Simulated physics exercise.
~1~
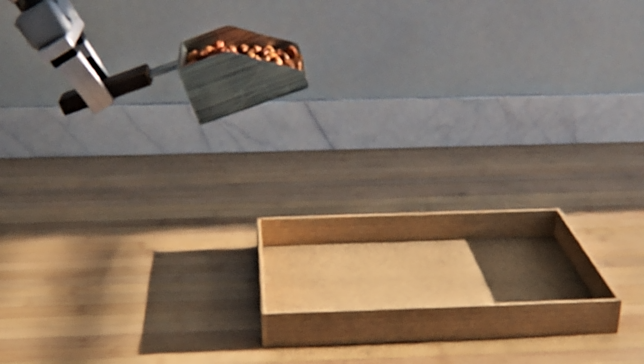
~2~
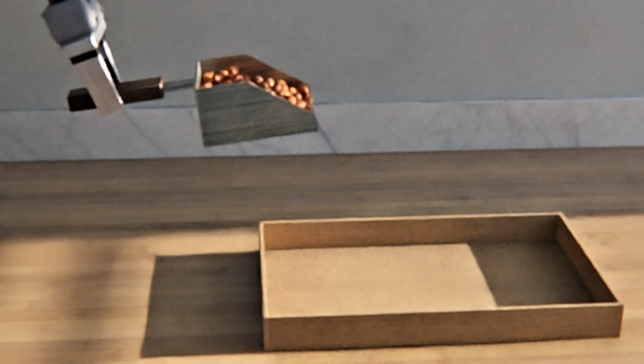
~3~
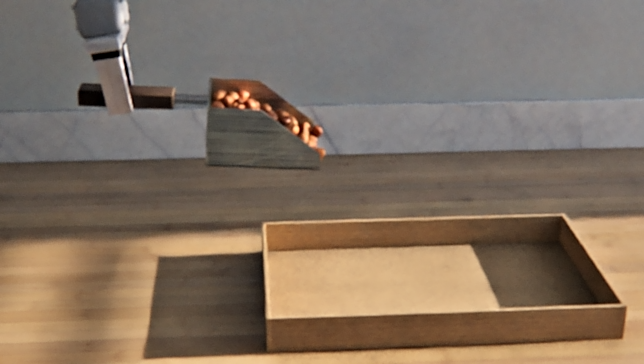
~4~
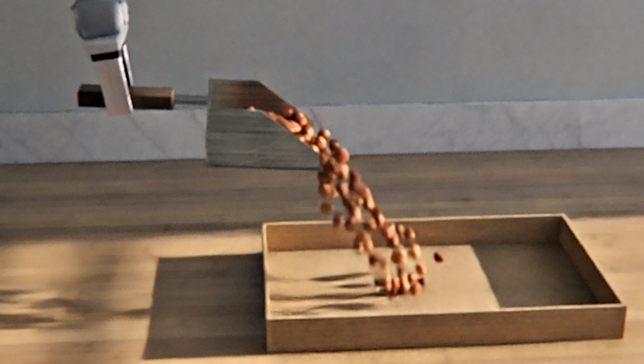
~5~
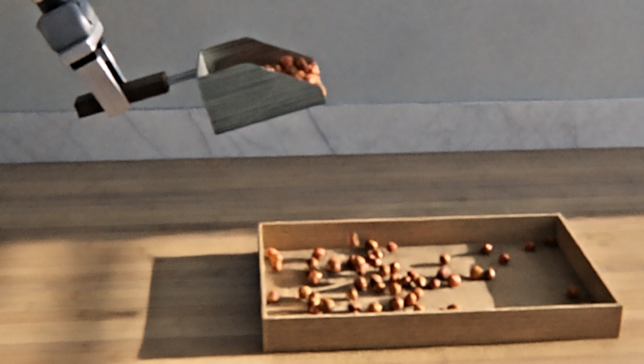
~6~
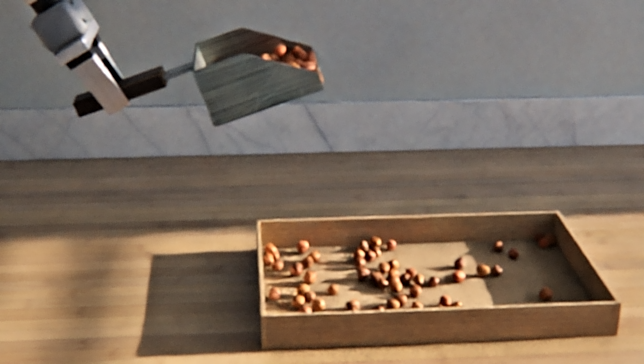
A robot arm tips a scoop of hazelnuts, spilling many into a tray, then tilts back.
